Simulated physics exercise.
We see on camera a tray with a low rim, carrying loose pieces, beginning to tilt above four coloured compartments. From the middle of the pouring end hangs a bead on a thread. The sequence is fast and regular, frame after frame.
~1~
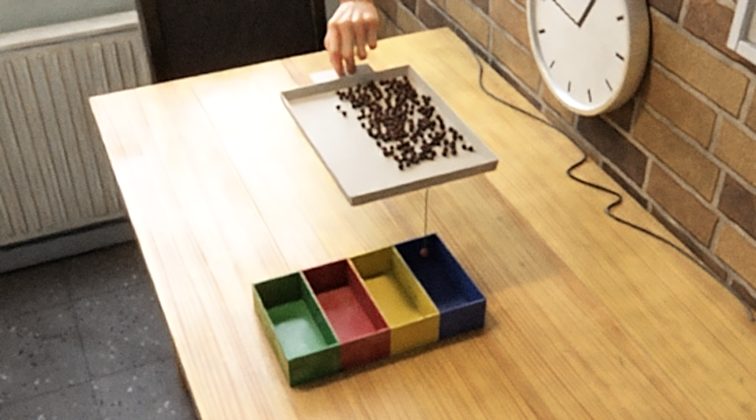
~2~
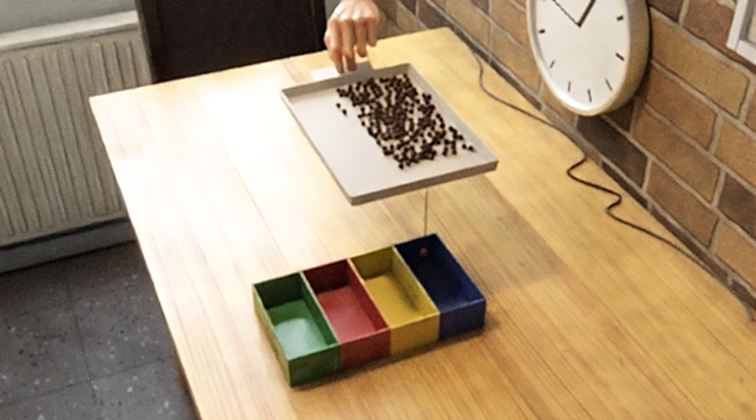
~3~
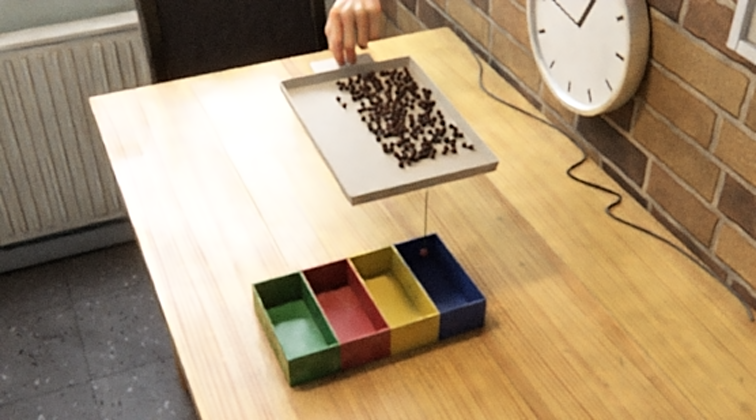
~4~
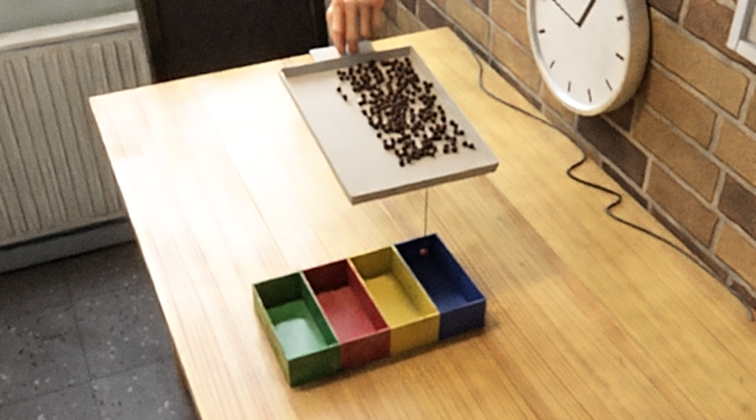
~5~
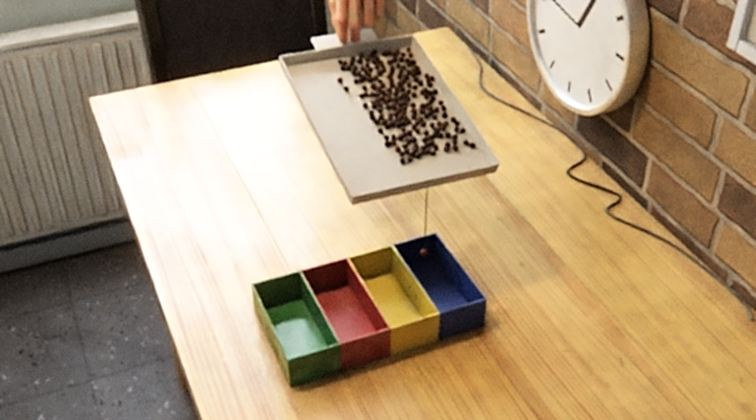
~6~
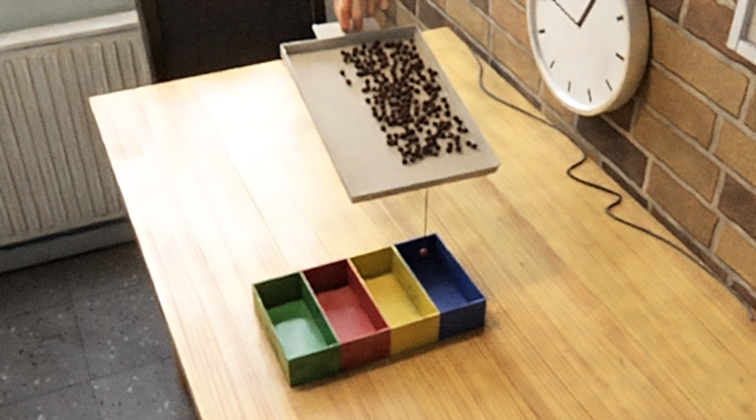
At the start, a hand holds a pale, low-rimmed tray of small dark brown pieces level above green, red, yellow and blue compartments, a bead hanging on a thread beneath it. The hand then gradually raises the tray's far end, tilting it towards its lower right corner, while the pieces barely shift.
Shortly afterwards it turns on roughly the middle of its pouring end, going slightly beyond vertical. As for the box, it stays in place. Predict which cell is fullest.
My prediction is the blue cell.
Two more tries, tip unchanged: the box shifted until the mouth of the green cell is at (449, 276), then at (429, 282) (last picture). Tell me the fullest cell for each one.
The red cell first, the red cell second.
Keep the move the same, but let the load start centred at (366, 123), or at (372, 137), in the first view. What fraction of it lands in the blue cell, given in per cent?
Try 1: 30 %; try 2: 30 %.
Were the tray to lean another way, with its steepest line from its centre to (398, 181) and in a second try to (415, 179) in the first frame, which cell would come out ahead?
That yellow cell first, that blue cell second.
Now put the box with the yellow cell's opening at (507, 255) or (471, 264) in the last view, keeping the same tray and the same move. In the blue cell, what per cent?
Trial 1 0%, trial 2 30%.
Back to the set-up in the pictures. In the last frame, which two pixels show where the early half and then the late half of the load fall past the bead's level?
The leading part at (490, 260), the rest of it at (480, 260).
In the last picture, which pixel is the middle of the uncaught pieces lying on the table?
The middle lies near (513, 298).
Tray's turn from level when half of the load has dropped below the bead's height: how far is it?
Close to 110° of tilt at that moment.
Soon, tray tipped steeply; most on the tray; a stray few in the blue cell; a small part falling or outside the box.
A while on, tray tipped right over; most on the tray; a small part in the blue cell; a small part falling or outside the box.
Towards the end, tray tipped past a quarter turn; about a third in the blue cell; a stray few in the yellow cell; about two thirds falling or outside the box.
Finally, tray tipped past a quarter turn; about a third in the blue cell; a stray few in the yellow cell; none in the green cell; none in the red cell; about two thirds outside the box.
